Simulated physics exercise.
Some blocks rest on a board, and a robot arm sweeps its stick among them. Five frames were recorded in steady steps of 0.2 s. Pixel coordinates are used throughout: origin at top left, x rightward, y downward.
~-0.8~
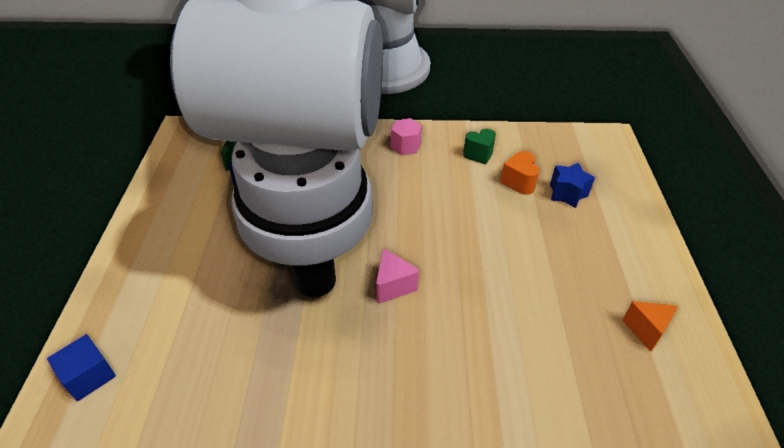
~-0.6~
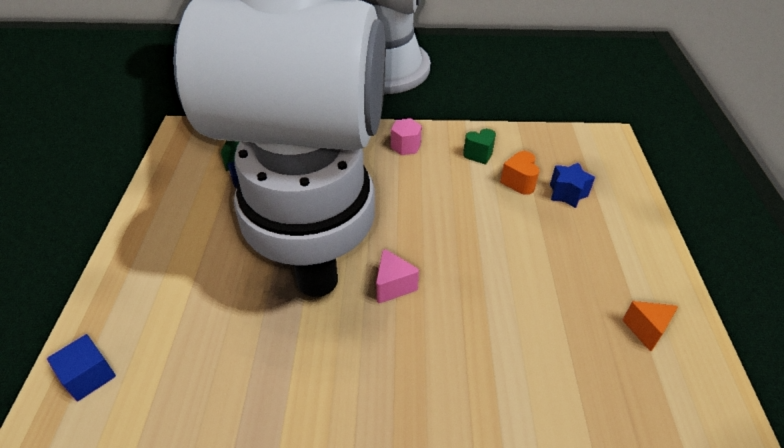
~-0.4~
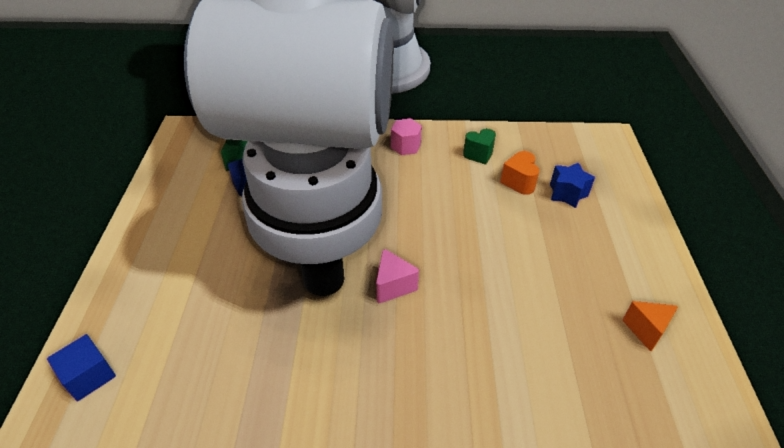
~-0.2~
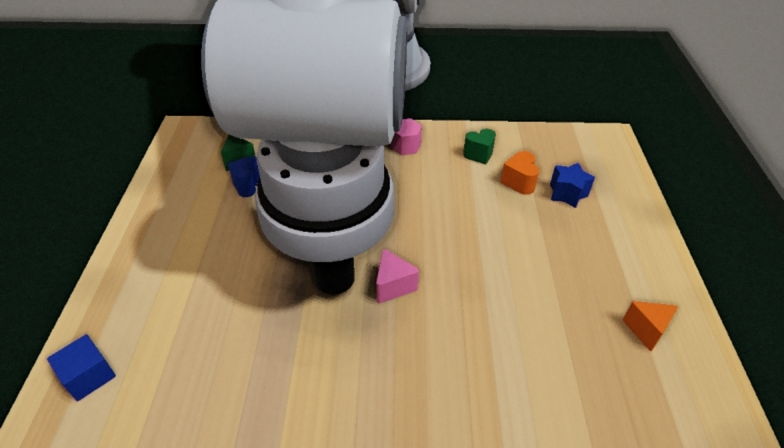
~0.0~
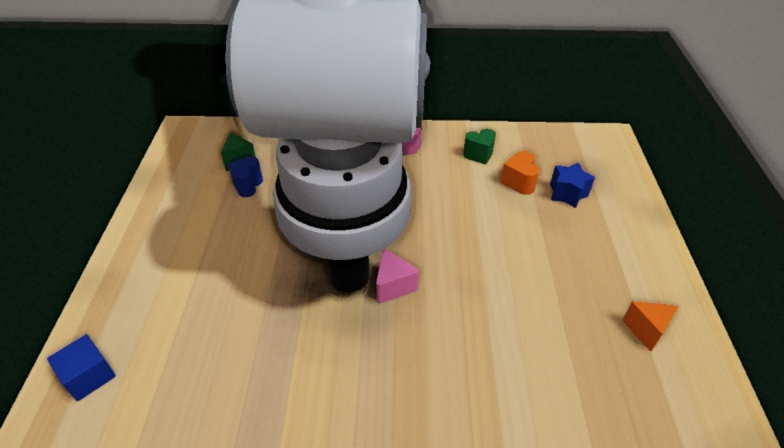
To begin with, a robot arm holds its dark stick over a wooden board of scattered coloured blocks, just left of a pink triangle. The arm then slides steadily a short way right, uncovering green and blue blocks behind it, until the stick is close beside the triangle, which has not moved.
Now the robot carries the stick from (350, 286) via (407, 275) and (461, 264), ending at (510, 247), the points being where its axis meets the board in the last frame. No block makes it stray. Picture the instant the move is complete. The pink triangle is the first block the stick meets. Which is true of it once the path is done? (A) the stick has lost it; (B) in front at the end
The correct letter is A.
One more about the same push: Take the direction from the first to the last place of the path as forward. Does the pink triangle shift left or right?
Facing the way the path runs, start to end, you'll find the pink triangle has shifted right.
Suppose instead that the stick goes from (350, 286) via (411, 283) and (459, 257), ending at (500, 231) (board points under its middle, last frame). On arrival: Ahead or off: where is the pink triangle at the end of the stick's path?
Slipped loose.
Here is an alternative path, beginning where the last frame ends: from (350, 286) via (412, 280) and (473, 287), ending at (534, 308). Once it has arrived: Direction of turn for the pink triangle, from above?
In a top view, it turns counterclockwise.
The first path, step by step. One third of the way, stick at (408, 266); pink triangle at (441, 265), turned 20° clockwise.
Two thirds of the way, stick at (463, 254); pink triangle at (475, 270), turned 60° clockwise.
At the end, stick at (512, 238); pink triangle at (476, 270), turned 60° clockwise.
